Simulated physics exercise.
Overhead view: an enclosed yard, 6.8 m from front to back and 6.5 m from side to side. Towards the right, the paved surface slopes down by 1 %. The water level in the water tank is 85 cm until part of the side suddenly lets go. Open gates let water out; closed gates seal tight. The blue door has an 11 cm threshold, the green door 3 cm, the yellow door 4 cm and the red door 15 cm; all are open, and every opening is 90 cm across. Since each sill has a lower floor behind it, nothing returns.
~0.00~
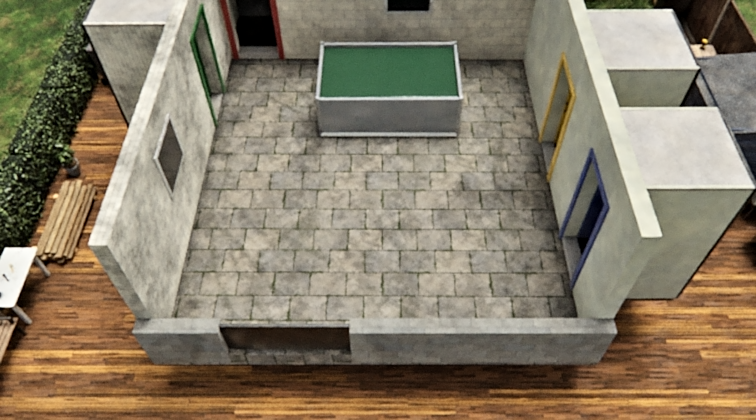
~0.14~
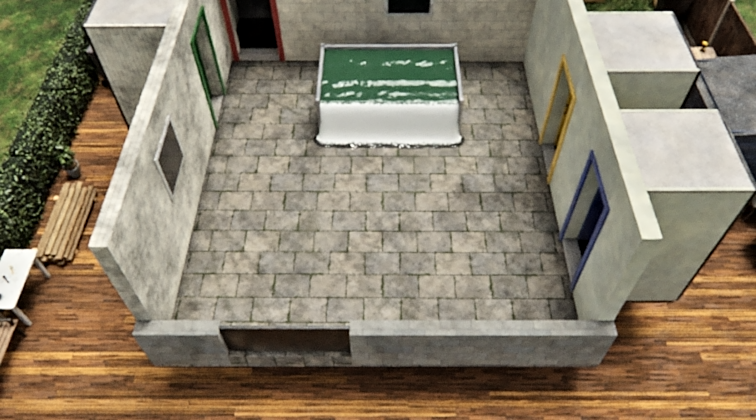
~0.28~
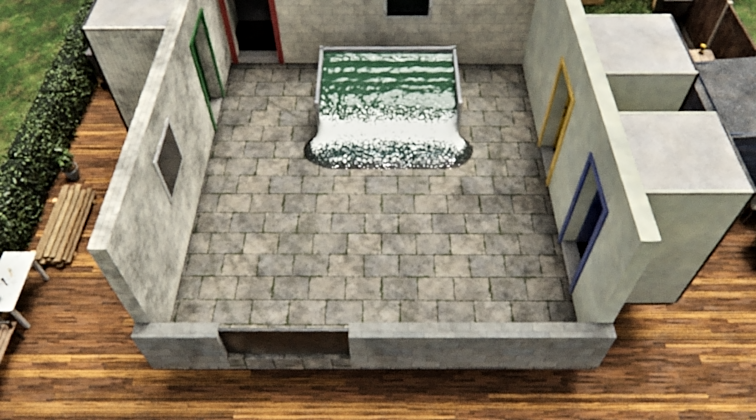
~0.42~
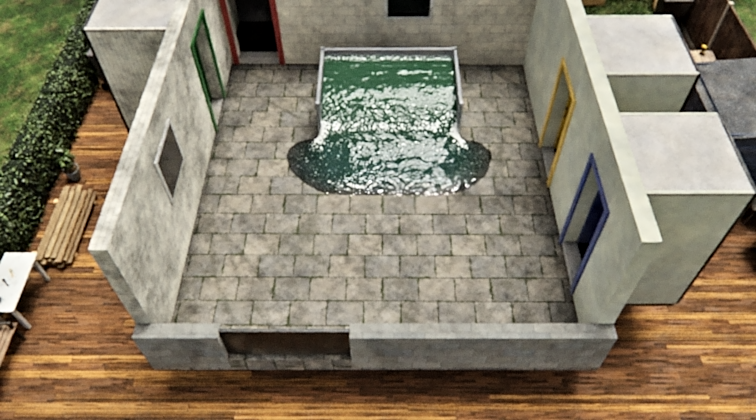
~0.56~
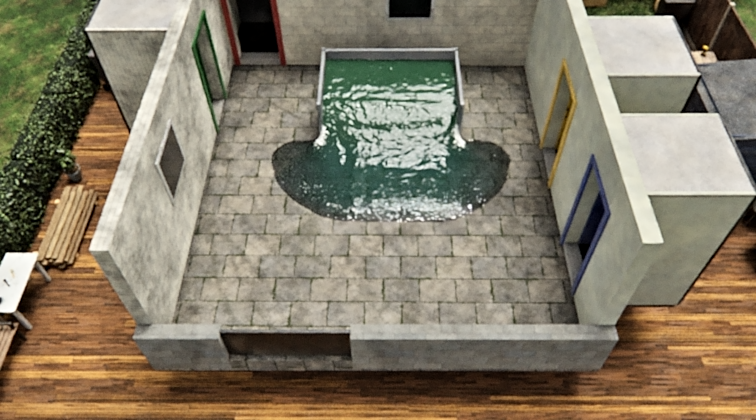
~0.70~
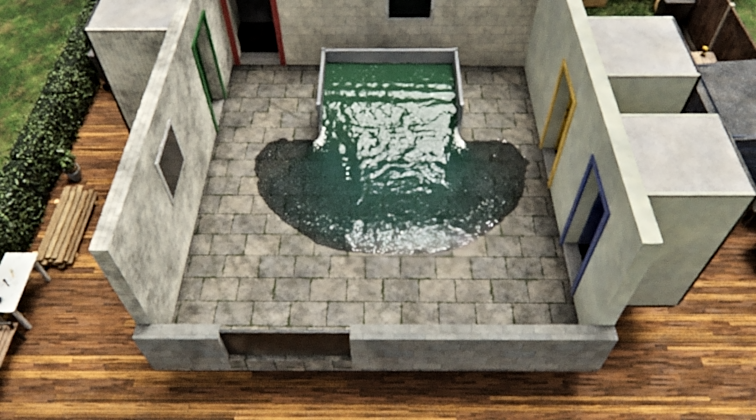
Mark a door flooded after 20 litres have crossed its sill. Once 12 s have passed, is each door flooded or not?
At that moment the blue door is flooded, the green door is flooded, the yellow door is flooded, the red door is not flooded.
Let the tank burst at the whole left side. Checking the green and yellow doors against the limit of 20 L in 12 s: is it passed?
Compared with that limit, green goes higher while yellow goes higher.
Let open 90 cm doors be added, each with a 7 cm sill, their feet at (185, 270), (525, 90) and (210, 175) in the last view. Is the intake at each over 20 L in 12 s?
Check each in turn: The first succeeds, the second succeeds, the third fails.
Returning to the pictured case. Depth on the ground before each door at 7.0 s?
Door by door in cm, blue shows 11, green shows 4, yellow shows 6, red shows 13.
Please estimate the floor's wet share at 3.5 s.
70 %.
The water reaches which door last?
That would be the red door.
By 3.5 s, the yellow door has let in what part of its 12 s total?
Some 5 per cent by then.
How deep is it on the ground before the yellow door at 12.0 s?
Close to 12.0 cm of depth.
After 1.4 s water covers 60 % of the floor and is deepest (44 cm) near (387, 346); blue door 4 cm at the sill, 0 L in, green door not reached, yellow door 3 cm at the sill, 0 L in, red door not reached.
After 2.2 s water covers 65 % of the floor and is deepest (52 cm) near (572, 348); blue door 14 cm at the sill, 1 L in, green door not reached, yellow door 3 cm at the sill, 2 L in, red door not reached.
After 3.5 s water covers 70 % of the floor and is deepest (32 cm) near (572, 348); blue door 26 cm at the sill, 43 L in, green door not reached, yellow door 3 cm at the sill, 2 L in, red door not reached.
After 7.0 s water covers 95 % of the floor and is deepest (21 cm) near (509, 71); blue door 11 cm at the sill, 115 L in, green door 4 cm at the sill, 1 L in, yellow door 6 cm at the sill, 36 L in, red door 13 cm at the sill, 0 L in.
After 12.0 s water covers 100 % of the floor and is deepest (18 cm) near (525, 71); blue door 9 cm at the sill, 118 L in, green door 9 cm at the sill, 41 L in, yellow door 12 cm at the sill, 69 L in, red door 10 cm at the sill, 0 L in.
